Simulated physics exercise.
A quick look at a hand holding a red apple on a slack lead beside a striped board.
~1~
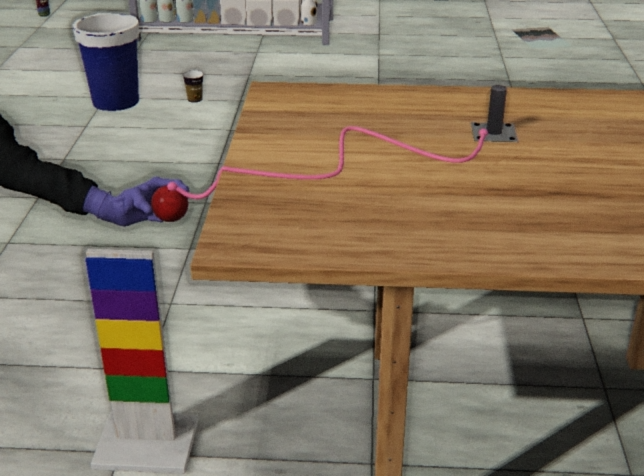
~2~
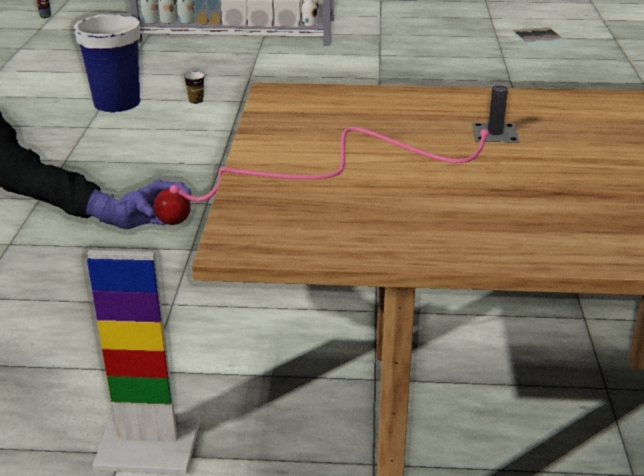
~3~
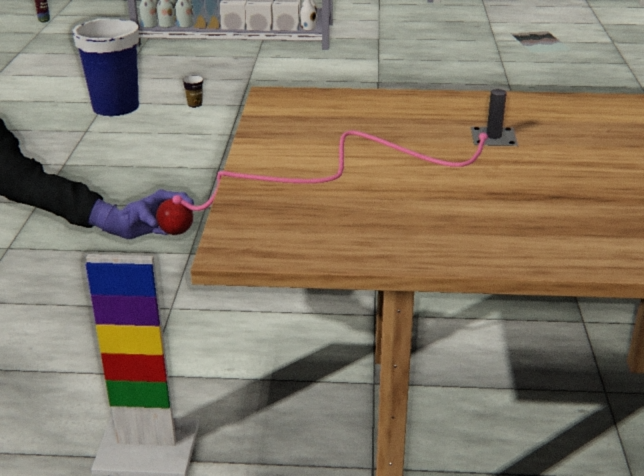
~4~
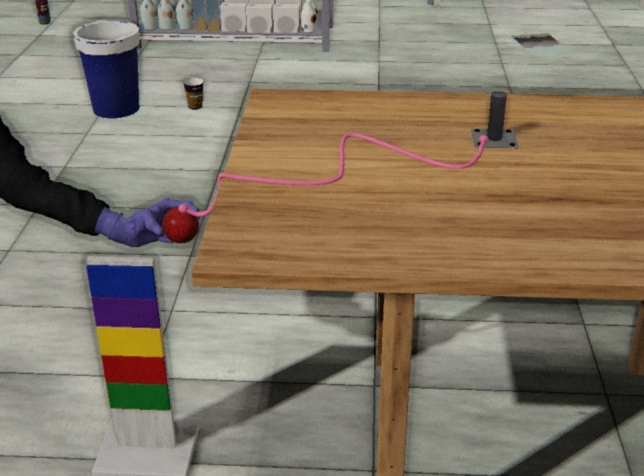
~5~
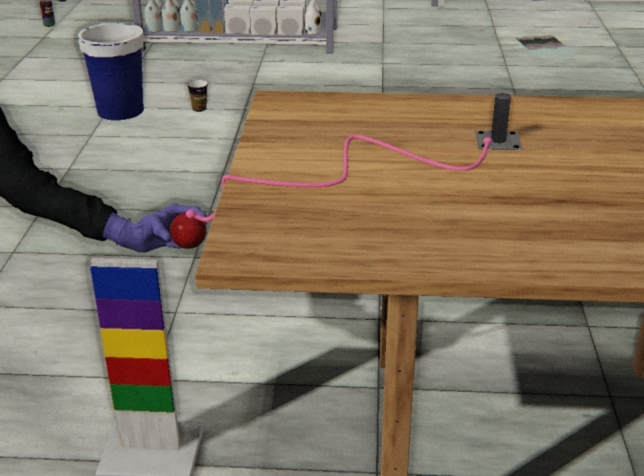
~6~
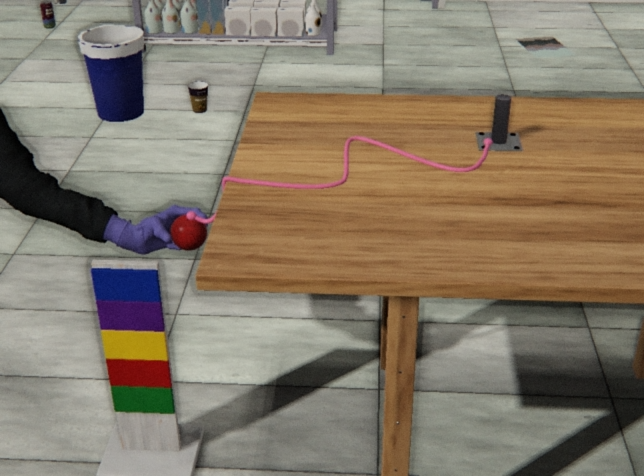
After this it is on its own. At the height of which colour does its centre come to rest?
The lead holds its middle at red.
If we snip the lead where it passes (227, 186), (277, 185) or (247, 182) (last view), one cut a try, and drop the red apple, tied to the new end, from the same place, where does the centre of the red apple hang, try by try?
In that order: (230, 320), (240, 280) and (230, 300).
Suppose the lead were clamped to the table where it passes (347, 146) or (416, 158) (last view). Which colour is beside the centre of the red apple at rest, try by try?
Taking them in turn: Purple; yellow.
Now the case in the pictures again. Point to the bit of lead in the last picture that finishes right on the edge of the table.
That spot is around (347, 162).
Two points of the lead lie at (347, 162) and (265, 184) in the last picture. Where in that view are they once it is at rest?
Near (233, 167) and (243, 265).
A little later, apple near (274, 346); level with red.
Next, apple near (229, 365); level with red.
When it is over, apple near (250, 361); level with red. At red.
